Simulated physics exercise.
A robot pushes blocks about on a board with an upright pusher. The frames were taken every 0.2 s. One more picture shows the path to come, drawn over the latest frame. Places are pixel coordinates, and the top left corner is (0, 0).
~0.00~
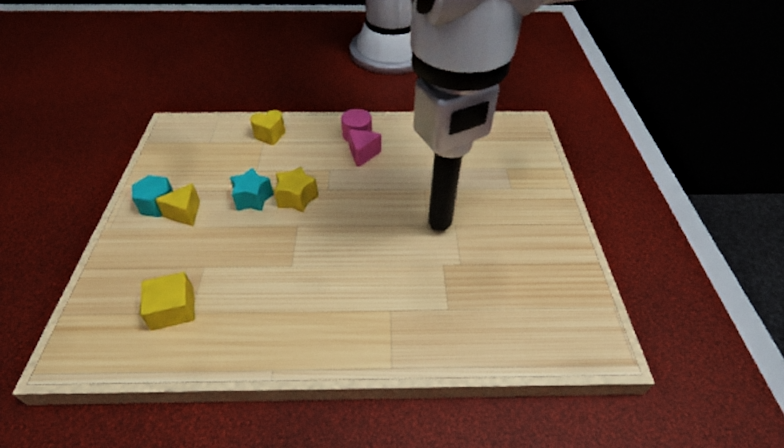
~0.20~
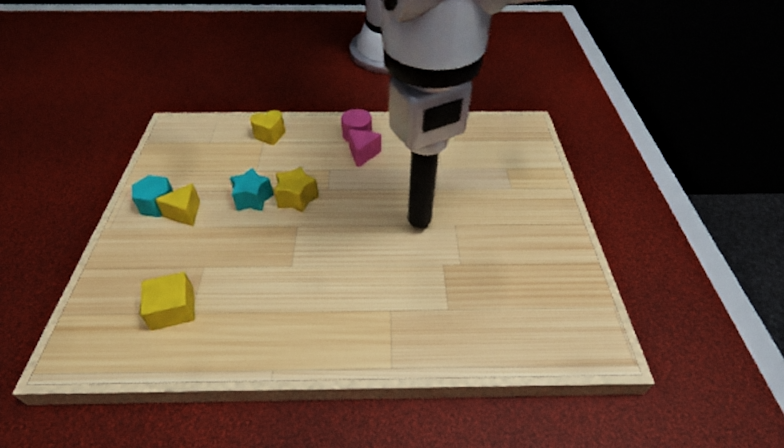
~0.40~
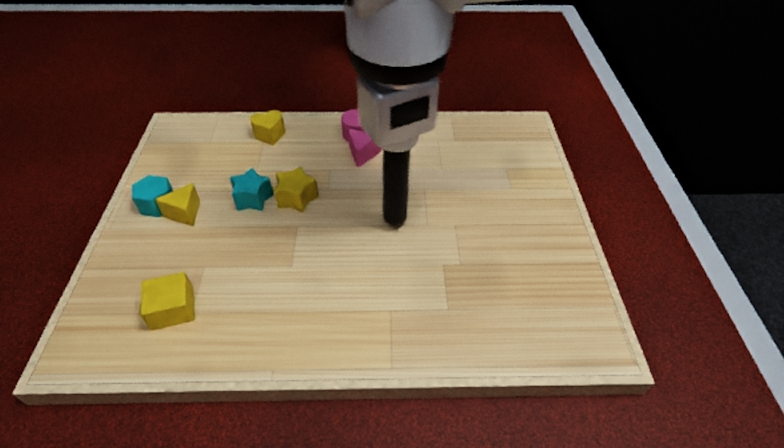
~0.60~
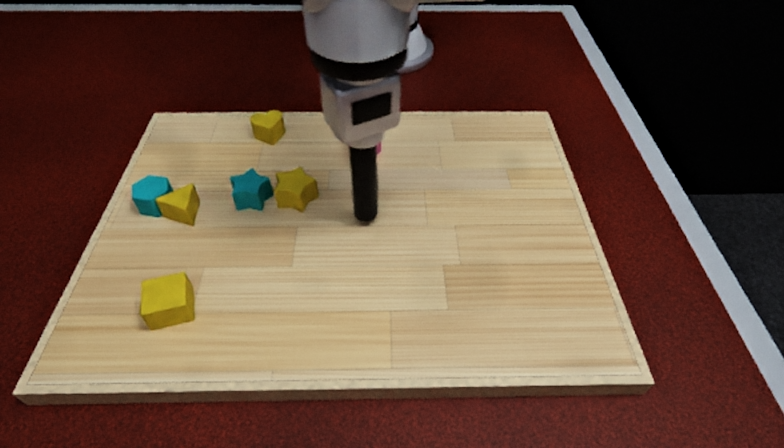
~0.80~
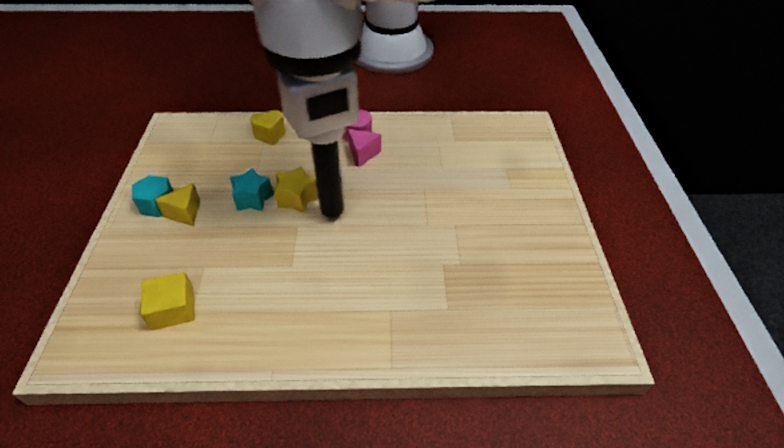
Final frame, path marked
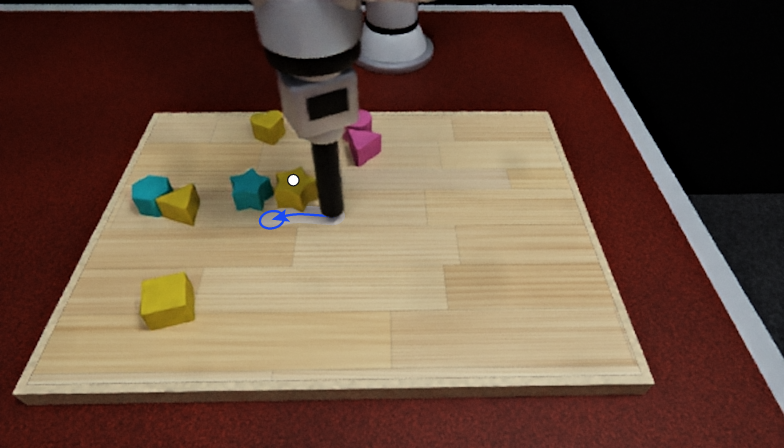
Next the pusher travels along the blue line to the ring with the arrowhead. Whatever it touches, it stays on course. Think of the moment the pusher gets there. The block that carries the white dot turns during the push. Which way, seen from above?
It turns clockwise.
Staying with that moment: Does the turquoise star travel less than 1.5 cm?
Yes.
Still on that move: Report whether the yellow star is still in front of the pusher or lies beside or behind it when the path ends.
I predict the pusher has moved past it.
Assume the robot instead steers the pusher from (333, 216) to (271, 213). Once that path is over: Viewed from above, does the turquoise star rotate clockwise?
I believe not.
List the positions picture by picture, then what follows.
In the first picture, tip of the pusher (440, 223), middles of tops, turquoise star (248, 181), yellow star (293, 180).
In the second picture, pusher (420, 220), nothing pushed.
In the third picture, pusher (395, 218), nothing pushed.
In the fourth picture, pusher (366, 214), nothing pushed.
In the fifth picture, pusher (333, 210), turquoise star (248, 181), yellow star (293, 180).
The line goes from (333, 216) by way of (303, 214) to (272, 220); the dot is on the yellow star.
What follows on the original path. Halfway along, pusher (301, 208); yellow star (289, 178), turned 20° clockwise.
At the end, pusher (270, 214); turquoise star (246, 179), turned 20° anticlockwise; yellow star (284, 178), turned 50° clockwise.
